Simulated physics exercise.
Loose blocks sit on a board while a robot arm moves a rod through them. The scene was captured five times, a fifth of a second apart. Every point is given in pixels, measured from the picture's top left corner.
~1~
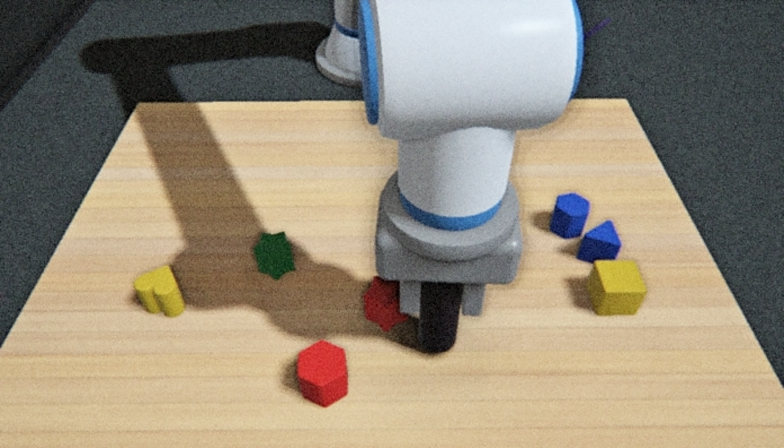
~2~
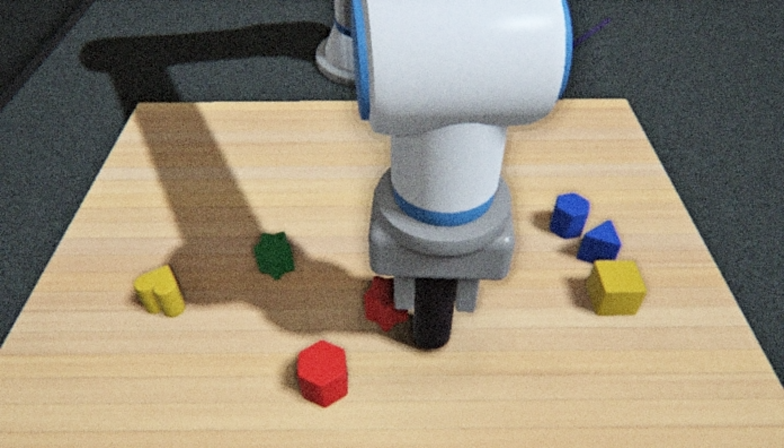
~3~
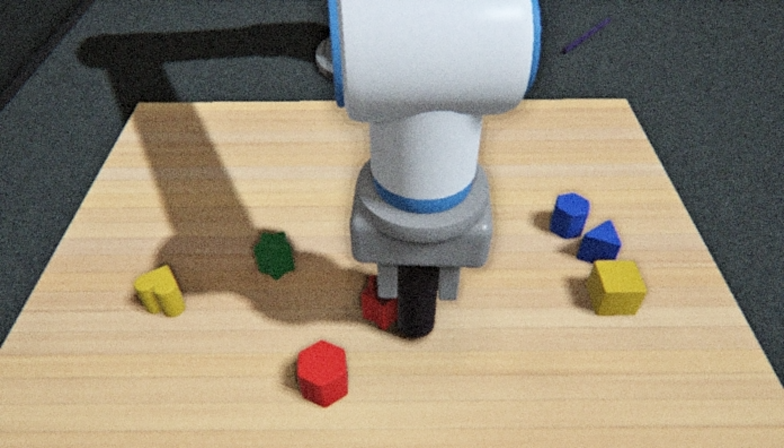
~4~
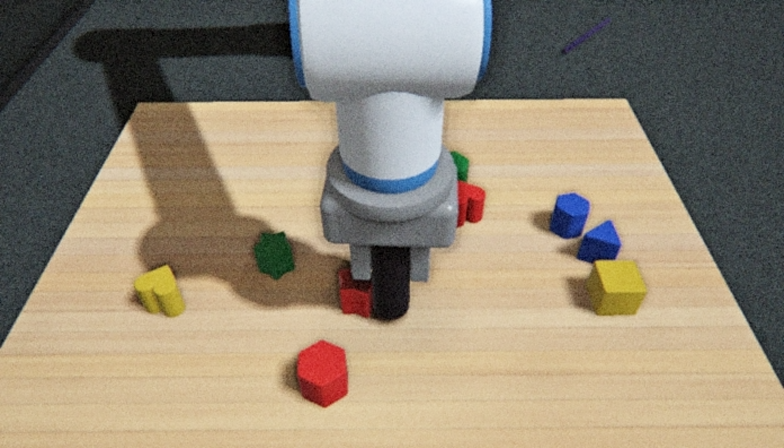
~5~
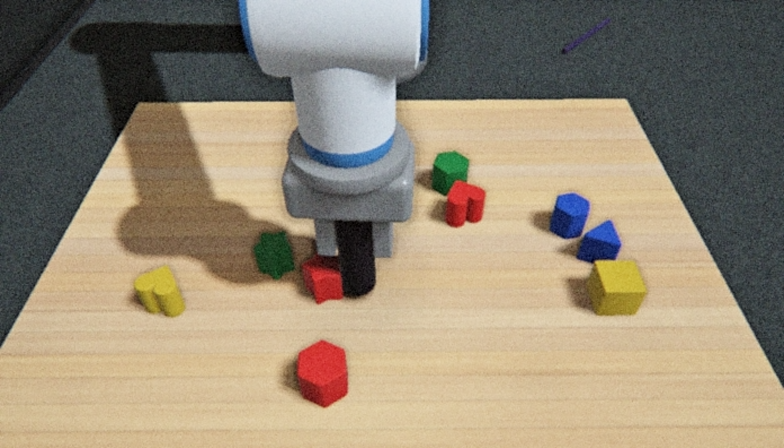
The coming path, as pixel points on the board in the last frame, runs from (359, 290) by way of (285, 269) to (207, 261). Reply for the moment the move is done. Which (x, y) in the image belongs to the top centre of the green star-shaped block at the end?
I'd expect the centre of its top face to be at (145, 223).
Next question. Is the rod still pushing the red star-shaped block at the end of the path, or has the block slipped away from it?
It is still ahead of the rod.
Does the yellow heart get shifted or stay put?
The yellow heart is left alone.
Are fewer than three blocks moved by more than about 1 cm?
In short: Yes.
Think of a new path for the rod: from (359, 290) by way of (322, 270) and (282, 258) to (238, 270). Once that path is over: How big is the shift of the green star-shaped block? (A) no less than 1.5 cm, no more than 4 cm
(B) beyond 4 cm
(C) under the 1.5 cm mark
I'll go with B - beyond 4 cm.
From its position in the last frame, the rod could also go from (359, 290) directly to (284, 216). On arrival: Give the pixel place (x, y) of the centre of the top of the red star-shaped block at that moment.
The red star-shaped block ends near (302, 257).
The first path, step by step. One third of the way, rod (307, 267); green star-shaped block (246, 238); red star-shaped block (271, 250).
Two thirds of the way, rod (256, 258); green star-shaped block (195, 229); red star-shaped block (219, 241).
At the end, rod (205, 254); yellow heart unmoved; green star-shaped block (145, 223); red star-shaped block (166, 237).
